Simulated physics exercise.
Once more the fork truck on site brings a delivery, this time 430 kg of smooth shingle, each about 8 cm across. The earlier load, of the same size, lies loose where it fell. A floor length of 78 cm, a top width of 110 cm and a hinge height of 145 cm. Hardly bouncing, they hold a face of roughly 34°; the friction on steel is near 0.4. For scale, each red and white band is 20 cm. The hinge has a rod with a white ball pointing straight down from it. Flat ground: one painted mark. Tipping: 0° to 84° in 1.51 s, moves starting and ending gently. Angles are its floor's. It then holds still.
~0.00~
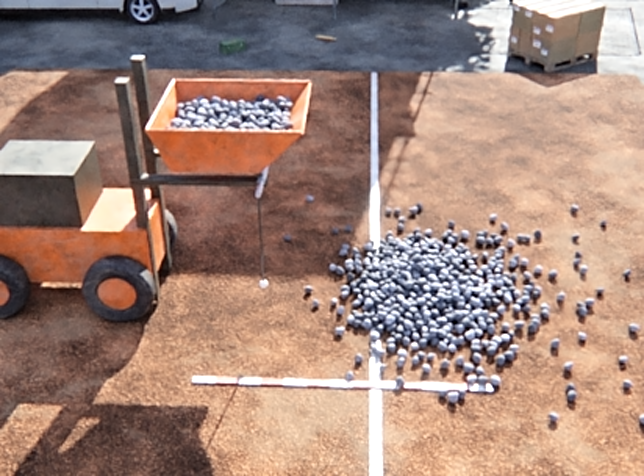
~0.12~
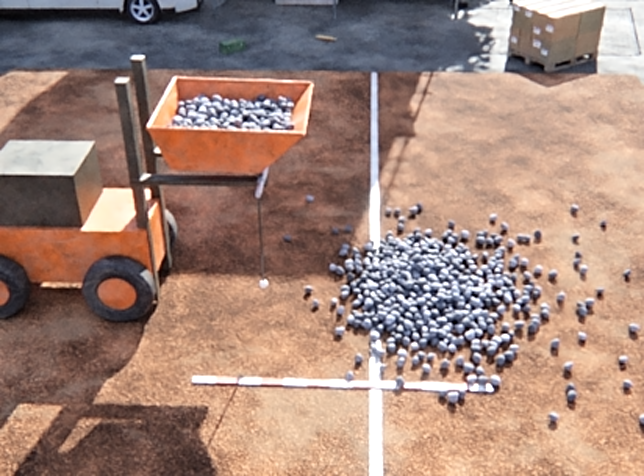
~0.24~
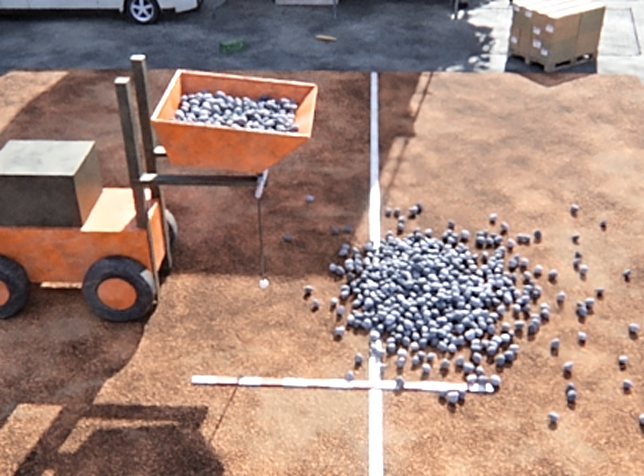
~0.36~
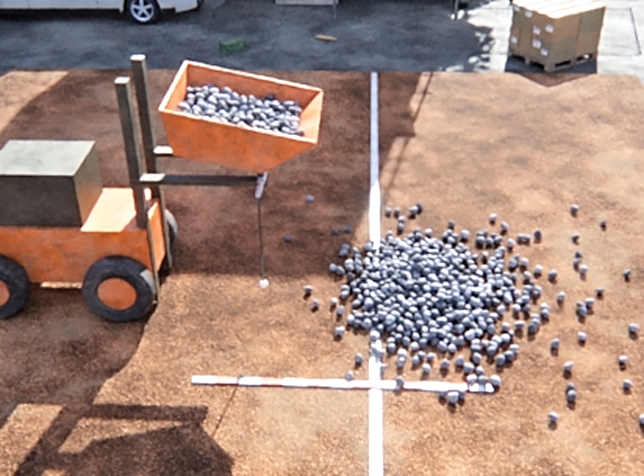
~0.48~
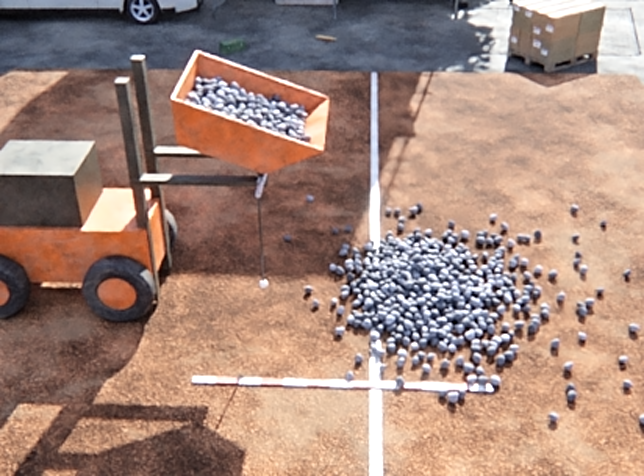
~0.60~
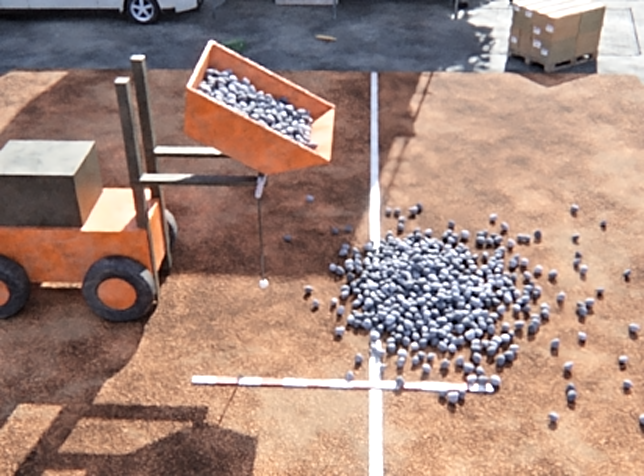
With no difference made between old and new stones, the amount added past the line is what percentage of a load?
It is roughly 77 per cent of a load.
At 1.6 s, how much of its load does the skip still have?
Roughly 20 per cent is still inside.
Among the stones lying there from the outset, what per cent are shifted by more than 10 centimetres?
35 %.
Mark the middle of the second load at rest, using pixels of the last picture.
(406, 283).
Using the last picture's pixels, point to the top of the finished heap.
Peak pixel: Approx. (418, 272).
After 1.1 s the floor is at 71°; in per cent of one load, 98 in the skip, 12 short of the line, 89 past the line; the foremost stones are at (616, 277).
After 1.6 s the floor is at 84°; in per cent of one load, 21 in the skip, 40 short of the line, 138 past the line; the foremost stones are at (616, 277).
After 2.0 s the floor is at 84°; in per cent of one load, 1 in the skip, 35 short of the line, 164 past the line; the foremost stones are at (616, 277).
After 4.6 s the floor is at 84°; in per cent of one load, 0 in the skip, 33 short of the line, 166 past the line; the foremost stones are at (629, 287). Net gain past the line, 77.
